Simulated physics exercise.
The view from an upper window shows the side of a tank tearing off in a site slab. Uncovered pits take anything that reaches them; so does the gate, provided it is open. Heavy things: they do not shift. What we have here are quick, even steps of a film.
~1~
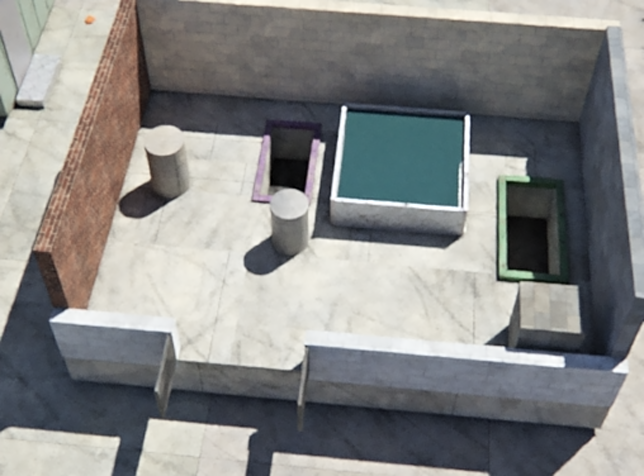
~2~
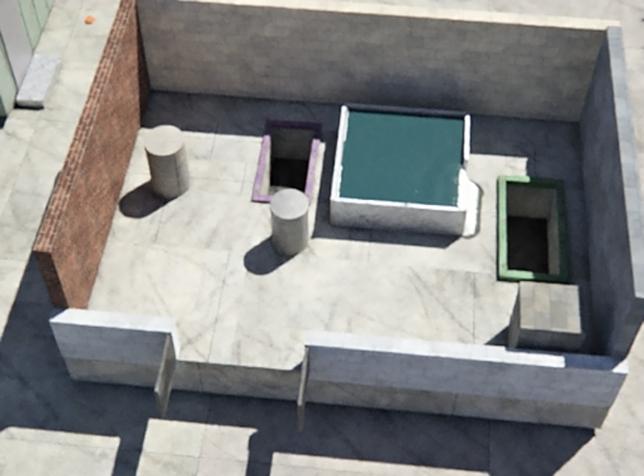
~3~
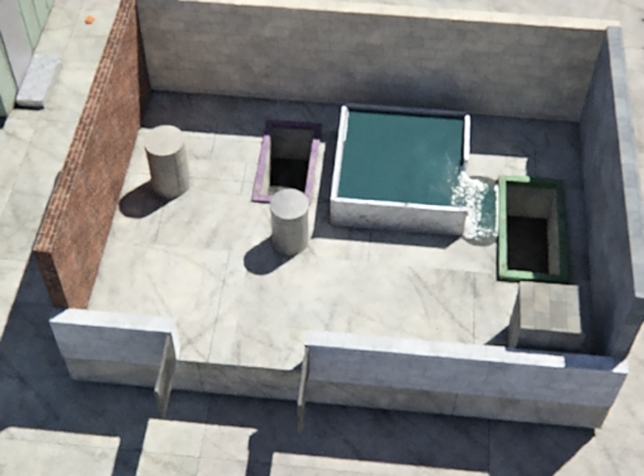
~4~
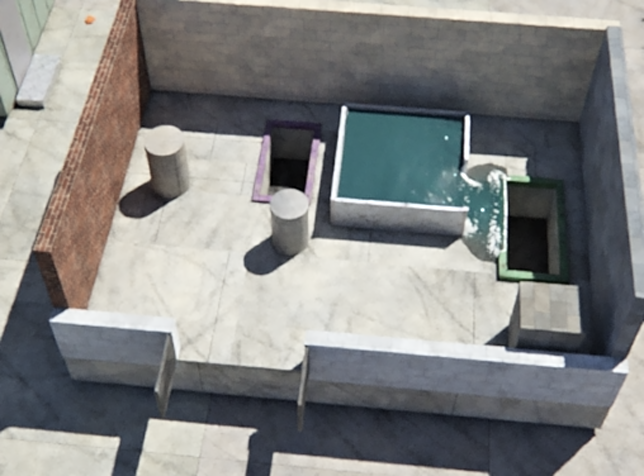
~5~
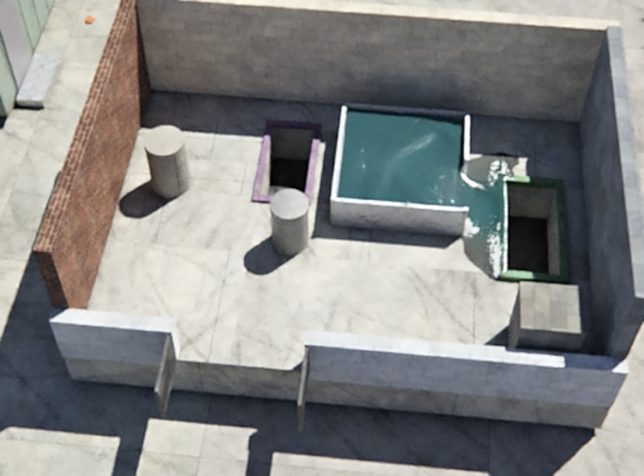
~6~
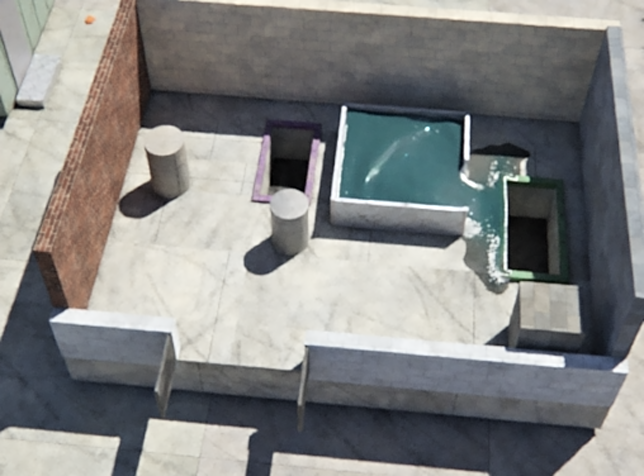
We see a raised tank of green water in a walled yard as its right side opens and water pours out to the right, reaching the green-edged pit and spreading along its left edge toward the viewer.
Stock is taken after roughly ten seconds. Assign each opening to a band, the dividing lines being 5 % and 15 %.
In the end the gate accounts for a negligible part - below five per cent; the purple pit accounts for a negligible part - below five per cent; the green pit accounts for a substantial part - beyond fifteen per cent.
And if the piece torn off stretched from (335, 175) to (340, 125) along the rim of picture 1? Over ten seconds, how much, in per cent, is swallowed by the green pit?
The green pit gets 0 per cent.
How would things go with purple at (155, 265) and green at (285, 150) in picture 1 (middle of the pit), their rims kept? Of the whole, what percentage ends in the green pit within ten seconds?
Share, green pit, approx.: 2 in a hundred.
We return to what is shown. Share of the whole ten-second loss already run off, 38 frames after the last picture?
Working it through, I arrive at 95 per cent.
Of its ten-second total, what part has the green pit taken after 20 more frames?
I get 75 per cent.
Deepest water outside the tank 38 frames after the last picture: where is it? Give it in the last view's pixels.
Check roughly (488, 213).
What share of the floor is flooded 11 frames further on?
About 20 per cent.
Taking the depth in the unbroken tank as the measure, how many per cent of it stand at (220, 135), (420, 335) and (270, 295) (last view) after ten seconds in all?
Readings in sequence: 2, 12, 4 percent.
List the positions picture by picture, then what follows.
The tank at (402, 158) is whole and still, in the first picture.
Water pours out at (461, 200) and has run to (470, 184), in the second picture.
The front is at (492, 183), out from the gap at (461, 202), in the third picture.
The front is at (495, 260), out from the gap at (461, 202), in the fourth picture.
The front is at (495, 275), out from the gap at (461, 202), in the fifth picture.
The front is at (499, 288), out from the gap at (461, 202), in the sixth picture.
A moment on, water covers 15 % of the floor; the gate 0 %, the purple pit 0 %, the green pit 13 %.
Next, water covers 20 % of the floor; the gate 0 %, the purple pit 0 %, the green pit 24 %.
Then, water covers 25 % of the floor; the gate 0 %, the purple pit 0 %, the green pit 34 %.
Later, water covers 45 % of the floor; the gate 0 %, the purple pit 0 %, the green pit 43 %.
In the end, water covers 65 % of the floor; the gate 1 %, the purple pit 0 %, the green pit 45 %.
